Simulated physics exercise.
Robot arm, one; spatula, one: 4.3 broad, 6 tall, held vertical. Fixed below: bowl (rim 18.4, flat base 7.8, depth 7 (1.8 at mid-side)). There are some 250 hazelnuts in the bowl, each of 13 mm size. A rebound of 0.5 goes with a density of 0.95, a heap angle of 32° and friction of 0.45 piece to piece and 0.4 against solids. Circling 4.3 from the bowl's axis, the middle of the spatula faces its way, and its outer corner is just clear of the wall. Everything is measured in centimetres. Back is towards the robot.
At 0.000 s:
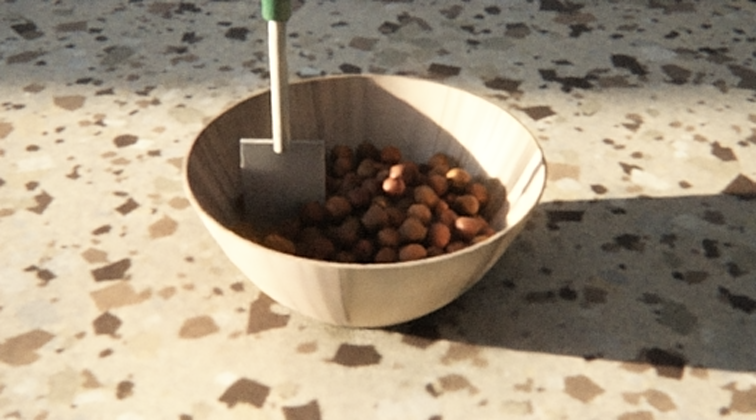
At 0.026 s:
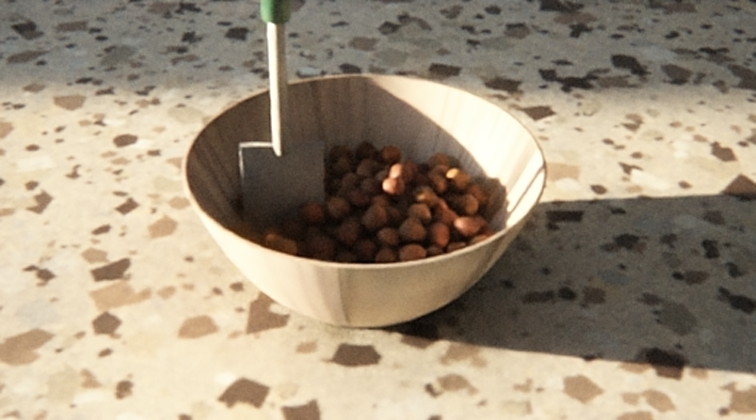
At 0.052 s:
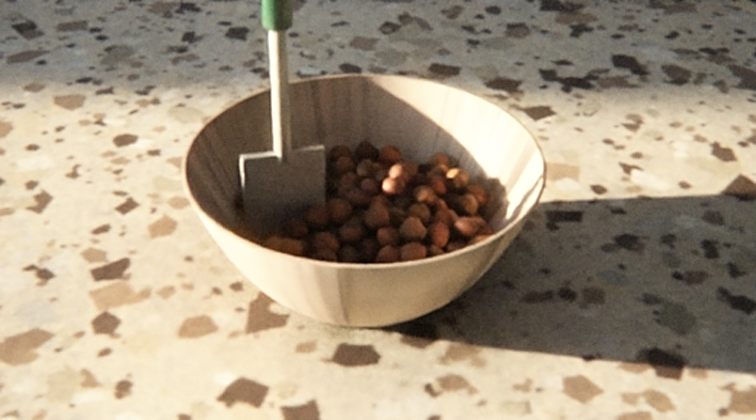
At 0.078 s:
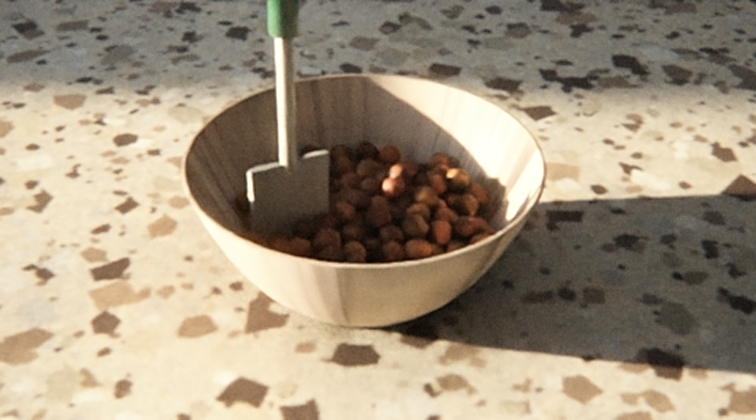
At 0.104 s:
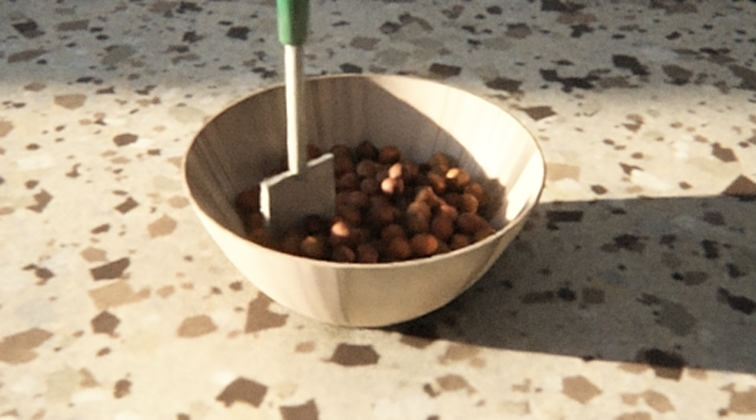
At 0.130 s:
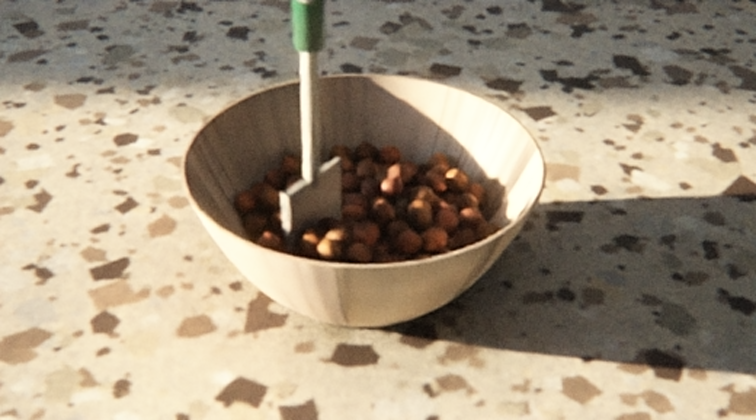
In a wooden bowl on a speckled counter, a green-handled spatula sweeps slowly through brown hazelnuts.
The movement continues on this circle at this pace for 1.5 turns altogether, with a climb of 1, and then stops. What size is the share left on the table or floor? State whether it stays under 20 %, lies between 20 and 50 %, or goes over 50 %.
It stays under 20 %.
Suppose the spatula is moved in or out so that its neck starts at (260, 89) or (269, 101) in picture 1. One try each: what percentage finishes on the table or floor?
First try about 5 per cent, second try about 10 per cent.
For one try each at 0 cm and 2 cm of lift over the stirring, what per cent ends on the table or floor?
Some 10 and some 5 per cent.
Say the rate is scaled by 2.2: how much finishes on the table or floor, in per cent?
Estimated share: Near 40 per cent.
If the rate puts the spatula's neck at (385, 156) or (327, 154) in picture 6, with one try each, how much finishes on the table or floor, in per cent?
Some 35 and 15 %.
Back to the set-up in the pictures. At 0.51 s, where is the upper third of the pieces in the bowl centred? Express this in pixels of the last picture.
I'd point to somewhere close to (354, 131).
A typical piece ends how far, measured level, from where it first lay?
Around 7 cm.
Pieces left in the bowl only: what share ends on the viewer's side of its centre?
I'd say around 40 per cent.
By 0.51 s, 245° round, highest piece 9 above the table; 240 in the bowl, 4 on the table or floor, 8 in flight or on the tool.
By 0.88 s, 75° round, highest piece 9 above the table; 229 in the bowl, 22 on the table or floor, 1 in flight or on the tool.
By 1.27 s, 180° round, highest piece 7 above the table; 221 in the bowl, 31 on the table or floor.
By 1.97 s, 180° round, highest piece 6 above the table; 221 in the bowl, 31 on the table or floor.
Final count, 221 in the bowl, 31 on the table or floor. That is 12 % on the table or floor.
